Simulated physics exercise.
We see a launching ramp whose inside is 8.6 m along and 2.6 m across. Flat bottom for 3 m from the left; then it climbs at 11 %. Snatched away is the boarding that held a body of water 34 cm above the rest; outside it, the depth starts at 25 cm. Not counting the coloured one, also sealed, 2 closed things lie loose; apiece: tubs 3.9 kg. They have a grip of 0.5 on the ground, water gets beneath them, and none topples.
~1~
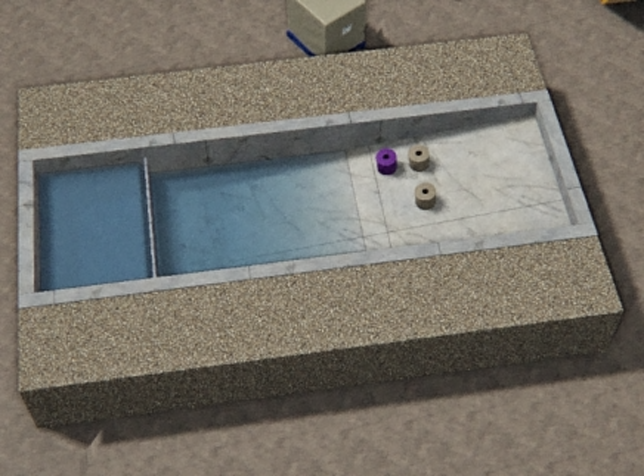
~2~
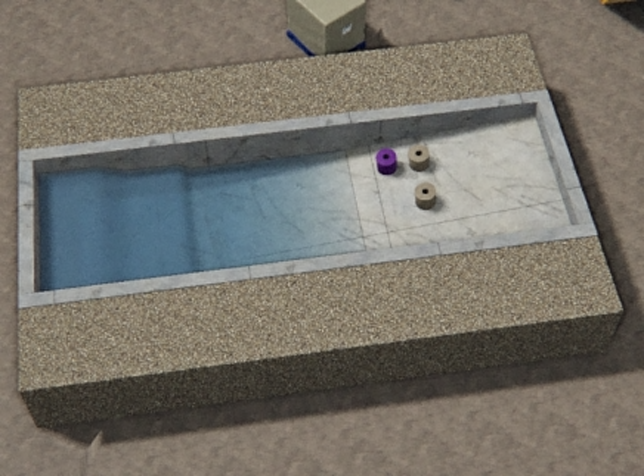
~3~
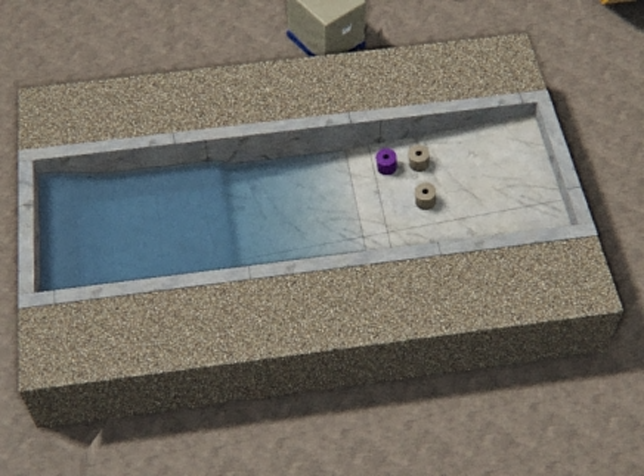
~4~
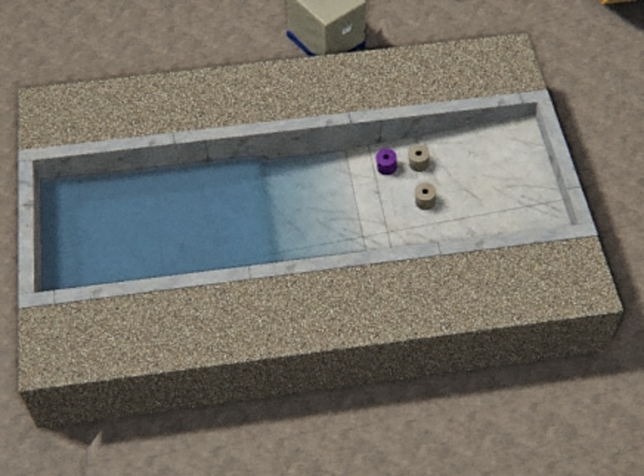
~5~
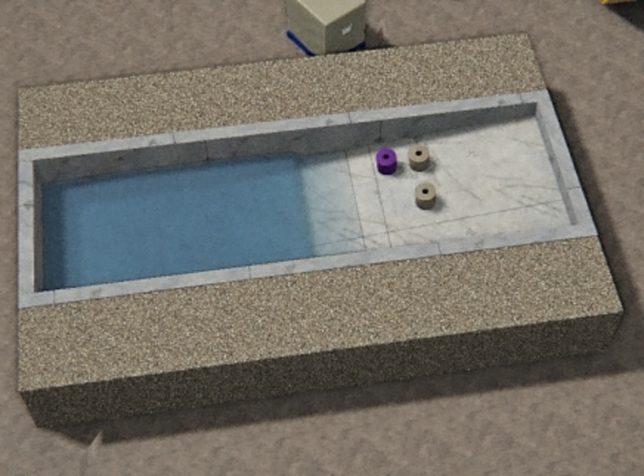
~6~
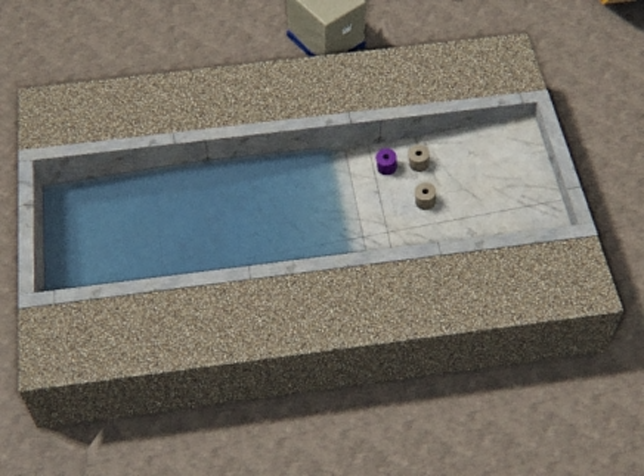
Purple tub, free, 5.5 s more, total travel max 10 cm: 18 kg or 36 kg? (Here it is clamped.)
Big ballast alone gets it done.
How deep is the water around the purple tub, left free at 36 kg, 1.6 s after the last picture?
Depth: Approx. 13 cm.
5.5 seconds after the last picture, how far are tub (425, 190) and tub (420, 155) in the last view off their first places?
In turn: 100 cm, 250 cm.
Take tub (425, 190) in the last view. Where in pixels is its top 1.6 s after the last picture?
Near (495, 180).
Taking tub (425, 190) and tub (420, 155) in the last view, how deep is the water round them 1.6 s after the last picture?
First roughly 5 cm, second roughly 8 cm.
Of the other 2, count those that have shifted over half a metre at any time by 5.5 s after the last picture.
2 of them.
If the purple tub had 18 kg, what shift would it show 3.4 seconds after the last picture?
Roughly 40 cm.
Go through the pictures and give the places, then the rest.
In the first picture, the purple tub at (388, 157) rests on the ground; water covers 13.5 m2; 0 of 3 have shifted.
In the second picture, the purple tub at (388, 157), on the bottom; 13.5 m2 under water; 0 of 3 have shifted.
In the third picture, the purple tub at (388, 157) rests on the ground; 13.5 m2 under water; 0 of 3 have shifted.
In the fourth picture, the purple tub at (388, 157) rests on the ground; 13.5 m2 under water; 0 of 3 have shifted.
In the fifth picture, the purple tub at (388, 157), on the bottom; water covers 13.5 m2; 0 of 3 have shifted.
In the sixth picture, the purple tub at (388, 157), on the bottom; water covers 13.5 m2; 0 of 3 have shifted.
Then, 0.6 s after the last picture the purple tub would be 2 cm from its start with 18 kg and 0 cm from its start with 36 kg; 9 cm of water round it then.
Then, 1.6 s after the last picture the purple tub would be 33 cm from its start with 18 kg and 0 cm from its start with 36 kg; 13 cm of water round it then.
Then, 3.4 s after the last picture the purple tub would be 38 cm from its start with 18 kg and 0 cm from its start with 36 kg; 7 cm of water round it then.
Then, 5.5 s after the last picture the purple tub would be 23 cm from its start with 18 kg and 0 cm from its start with 36 kg; 6 cm of water round it then.
